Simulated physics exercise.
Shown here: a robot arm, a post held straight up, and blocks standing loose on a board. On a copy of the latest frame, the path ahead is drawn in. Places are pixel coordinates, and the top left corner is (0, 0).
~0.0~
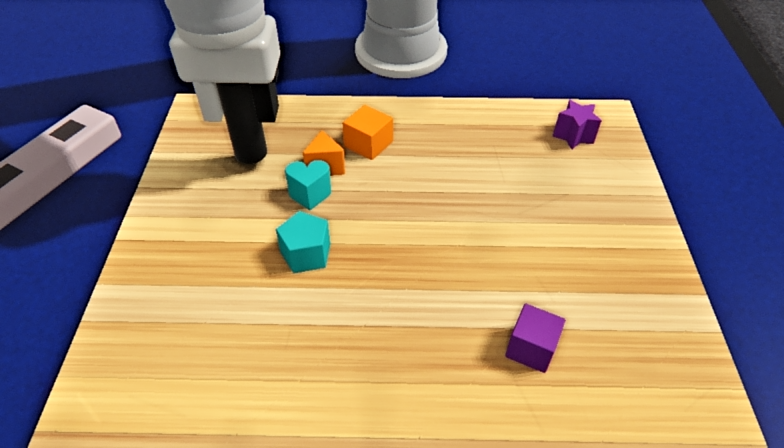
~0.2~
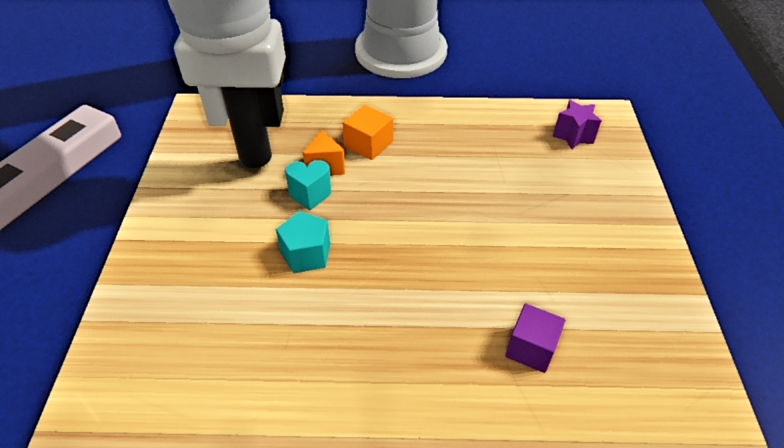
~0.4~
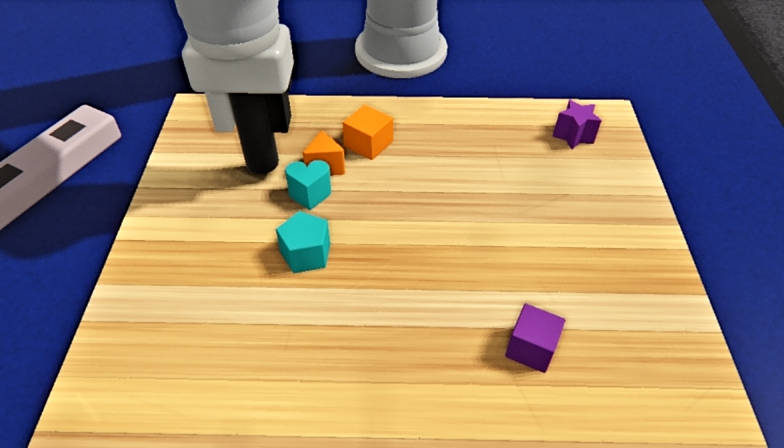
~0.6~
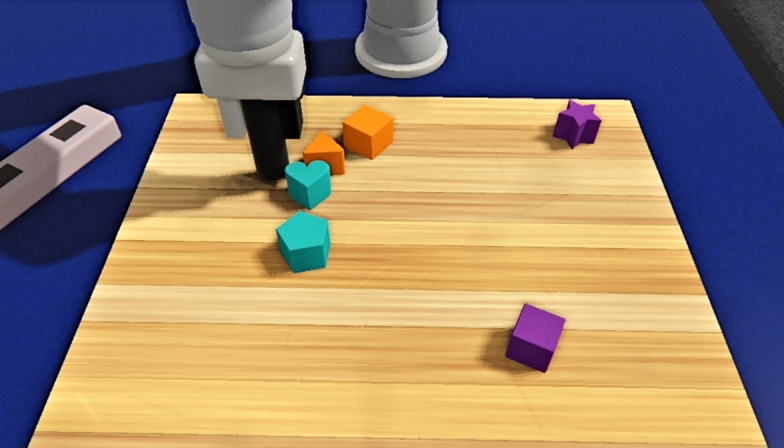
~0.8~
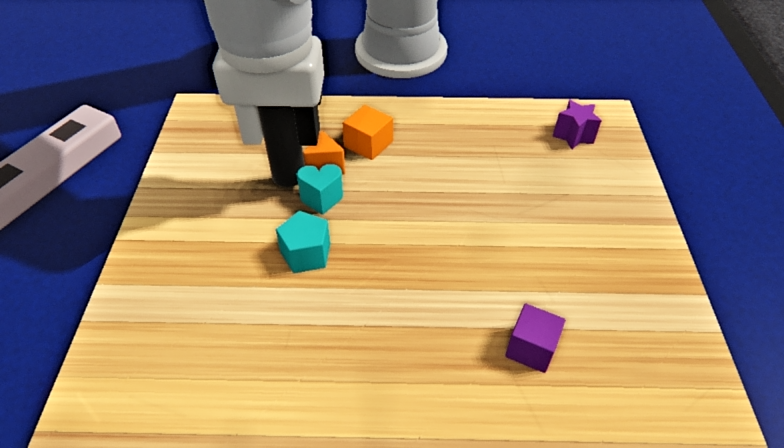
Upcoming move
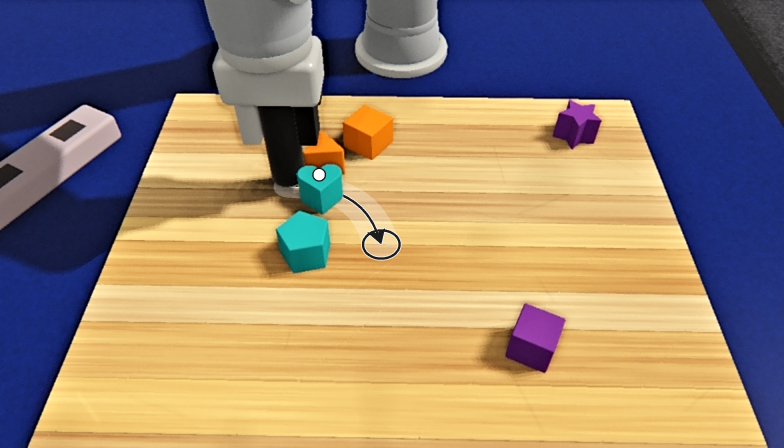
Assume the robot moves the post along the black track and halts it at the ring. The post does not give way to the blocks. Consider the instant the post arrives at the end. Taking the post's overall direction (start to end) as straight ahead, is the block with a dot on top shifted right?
Yes.
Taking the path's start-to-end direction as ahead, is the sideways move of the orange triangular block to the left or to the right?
It slides leftward.
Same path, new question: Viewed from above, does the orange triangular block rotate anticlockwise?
That would be a yes.
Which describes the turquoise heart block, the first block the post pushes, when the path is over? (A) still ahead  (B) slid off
Option A.
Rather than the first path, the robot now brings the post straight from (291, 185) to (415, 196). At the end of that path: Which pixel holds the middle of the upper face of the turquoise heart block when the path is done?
The turquoise heart block ends near (379, 197).
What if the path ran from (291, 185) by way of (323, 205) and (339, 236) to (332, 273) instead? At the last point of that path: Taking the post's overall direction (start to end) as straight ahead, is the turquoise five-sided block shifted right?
That would be a yes.
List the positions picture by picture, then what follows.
Post tip (251, 155); block tops, turquoise five-sided block (303, 230); turquoise heart block (307, 171); orange triangular block (323, 144), in the first picture.
Post (256, 159); blocks unchanged, in the second picture.
Post (263, 164); blocks unchanged, in the third picture.
Post (274, 171); blocks unchanged, in the fourth picture.
Post (289, 177); turquoise five-sided block (303, 230); turquoise heart block (319, 175); orange triangular block (323, 144), in the fifth picture.
Path on the board, from (291, 185) through (332, 192) and (365, 212) to (381, 244); the dot is on the turquoise heart block.
On the path given first. One third of the way, post (333, 183); turquoise heart block (357, 189), turned 30° clockwise; orange triangular block (337, 140), turned 50° anticlockwise.
Two thirds of the way, post (365, 204); turquoise heart block (385, 215), turned 50° clockwise; orange triangular block (337, 140), turned 50° anticlockwise.
At the end, post (381, 236); turquoise five-sided block in place; turquoise heart block (406, 249), turned 45° clockwise; orange triangular block (337, 140), turned 50° anticlockwise.
